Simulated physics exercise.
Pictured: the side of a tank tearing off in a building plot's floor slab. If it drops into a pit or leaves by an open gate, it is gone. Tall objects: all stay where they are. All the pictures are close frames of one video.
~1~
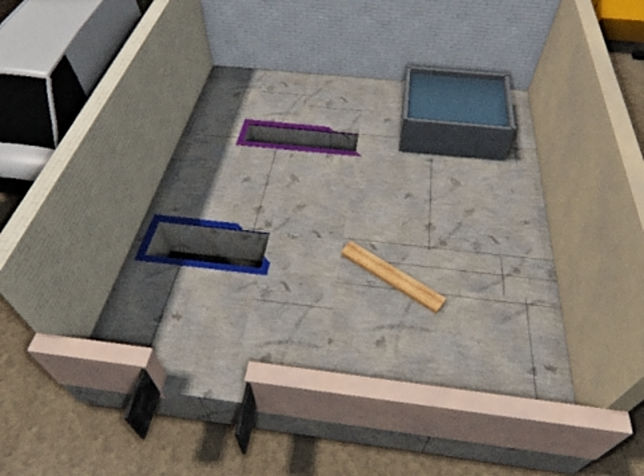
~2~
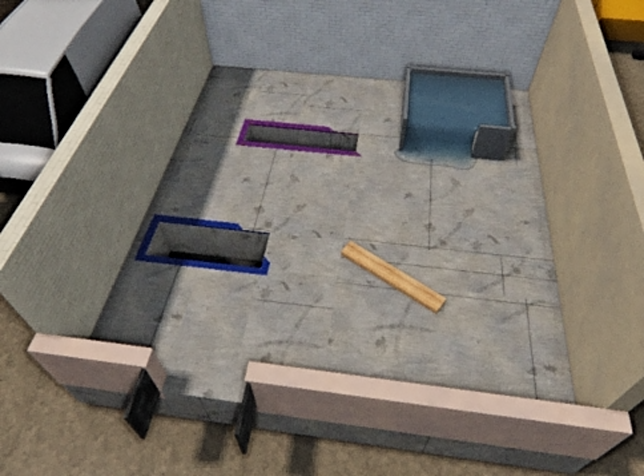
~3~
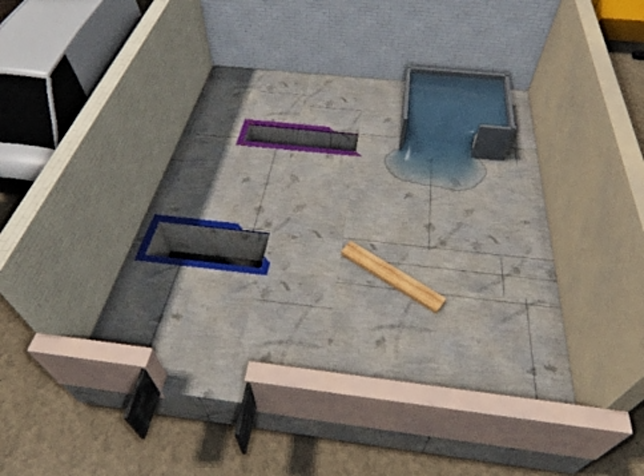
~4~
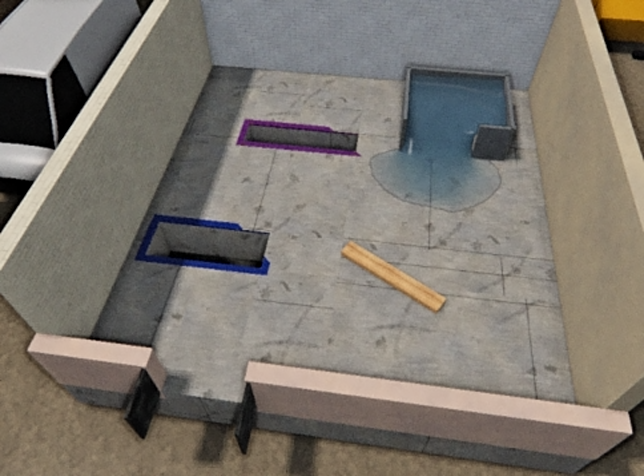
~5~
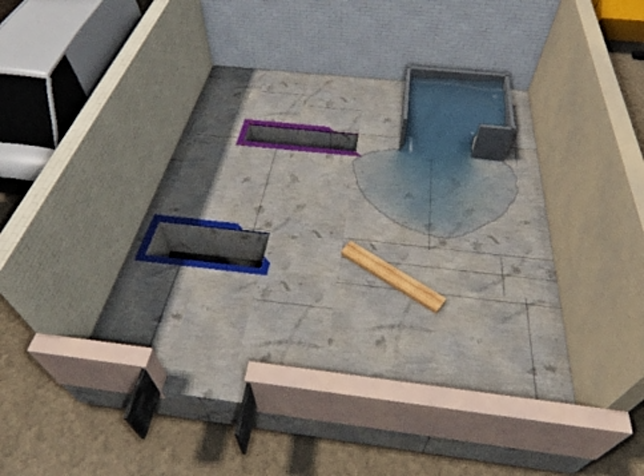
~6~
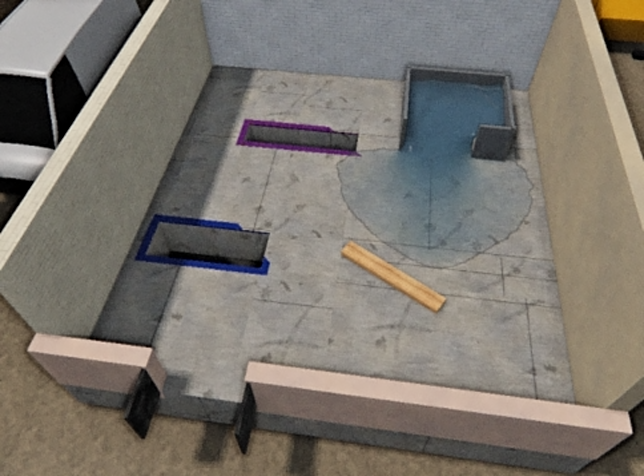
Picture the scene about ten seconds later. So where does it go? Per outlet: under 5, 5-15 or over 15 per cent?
Per outlet: Gate 5-15 per cent; blue pit over 15 per cent; purple pit under 5 per cent.
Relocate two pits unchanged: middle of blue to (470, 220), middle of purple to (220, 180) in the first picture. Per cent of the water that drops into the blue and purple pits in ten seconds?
My answer: Blue gets 60 percent, purple gets 4 percent.
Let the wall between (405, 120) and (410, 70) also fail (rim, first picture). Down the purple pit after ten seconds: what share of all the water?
Purple: 45 %.
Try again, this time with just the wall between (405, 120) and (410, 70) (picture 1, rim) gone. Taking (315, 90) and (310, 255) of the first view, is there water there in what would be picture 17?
Well, the first place ends up drenched, and the second one left untouched.
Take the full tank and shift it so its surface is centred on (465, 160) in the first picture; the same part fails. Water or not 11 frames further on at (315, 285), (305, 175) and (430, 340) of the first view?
In sequence: Inundated, next unflooded, then inundated.
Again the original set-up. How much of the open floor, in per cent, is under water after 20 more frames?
50 %, roughly.
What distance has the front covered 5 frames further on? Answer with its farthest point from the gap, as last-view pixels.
Somewhere near (471, 388).
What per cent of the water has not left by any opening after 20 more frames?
Around 94 in a hundred.
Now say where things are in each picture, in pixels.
The open tank at (457, 100) is whole and still, in the first frame.
Water pours out at (438, 144) and has run to (400, 155), in the second frame.
The front is at (469, 185), out from the gap at (438, 145), in the third frame.
The front is at (455, 207), out from the gap at (438, 145), in the fourth frame.
The front is at (440, 234), out from the gap at (438, 145), in the fifth frame.
Water pours out at (438, 145) and has run to (420, 259), in the sixth frame.
A moment on, water covers 35 % of the floor; the gate 0 %, the blue pit 0 %, the purple pit 0 %.
Next, water covers 50 % of the floor; the gate 0 %, the blue pit 2 %, the purple pit 0 %.
Then, water covers 50 % of the floor; the gate 2 %, the blue pit 5 %, the purple pit 0 %.
Later, water covers 60 % of the floor; the gate 4 %, the blue pit 10 %, the purple pit 0 %.
In the end, water covers 75 % of the floor; the gate 7 %, the blue pit 26 %, the purple pit 1 %.
